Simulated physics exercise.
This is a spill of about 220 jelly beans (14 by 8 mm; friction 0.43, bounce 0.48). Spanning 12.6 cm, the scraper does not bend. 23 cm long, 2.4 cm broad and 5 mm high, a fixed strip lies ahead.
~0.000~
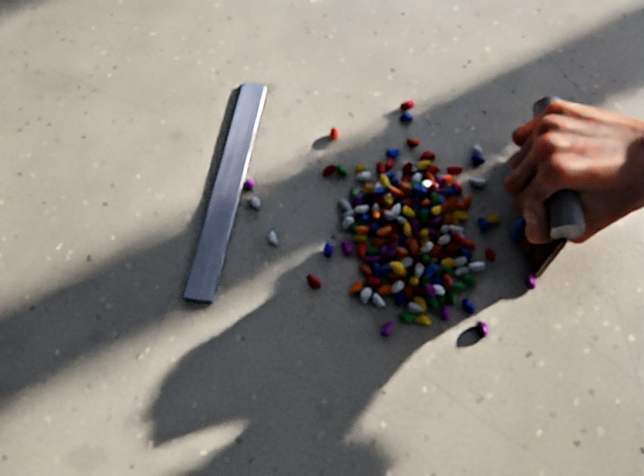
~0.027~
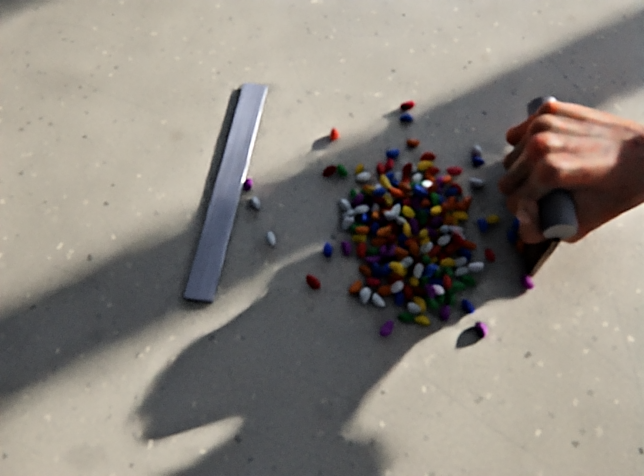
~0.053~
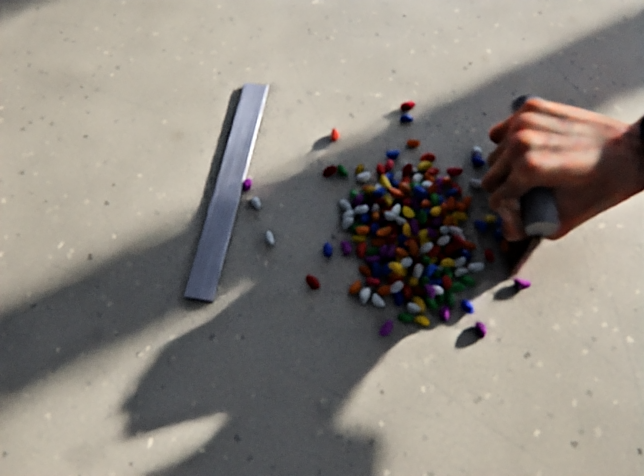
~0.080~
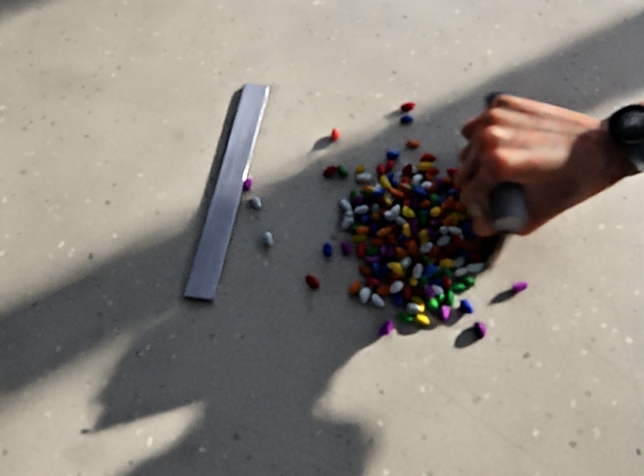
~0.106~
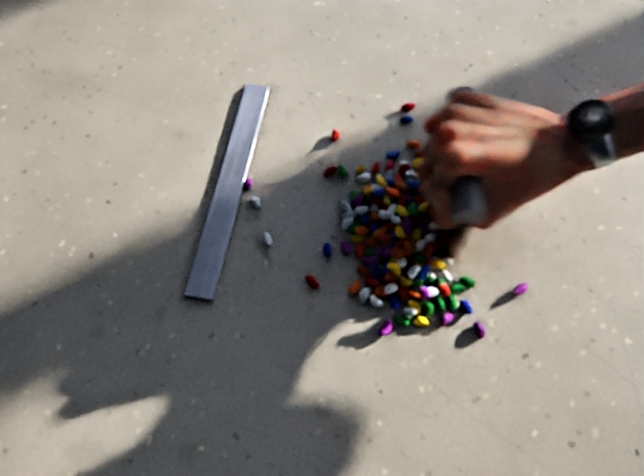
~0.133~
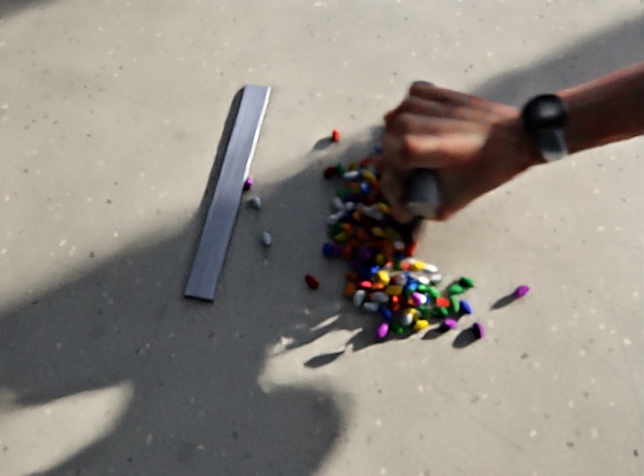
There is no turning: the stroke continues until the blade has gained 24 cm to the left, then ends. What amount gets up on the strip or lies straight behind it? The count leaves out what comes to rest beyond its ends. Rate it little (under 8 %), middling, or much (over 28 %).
Rating: Much.
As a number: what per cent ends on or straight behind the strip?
Something near 35 in a hundred.
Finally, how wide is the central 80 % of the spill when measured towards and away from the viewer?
Close to 30 cm from front to back.
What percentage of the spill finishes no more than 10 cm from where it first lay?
Roughly 25 %.
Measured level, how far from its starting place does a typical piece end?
About 20 cm.
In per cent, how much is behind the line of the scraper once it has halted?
My estimate is near 30 per cent.
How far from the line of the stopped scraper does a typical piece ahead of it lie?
I'd say around 11 cm.
After 0.26 s, scraper 23 cm from its start, spill 22 cm wide; on or straight behind the strip 25 %, elsewhere 75 %.
After 0.38 s, scraper 24 cm from its start, spill 27 cm wide; on or straight behind the strip 45 %, elsewhere 55 %.
After 0.49 s, scraper 24 cm from its start, spill 31 cm wide; on or straight behind the strip 40 %, elsewhere 60 %.
At rest (2.5 s), on or straight behind the strip 35 %, elsewhere 65 %.
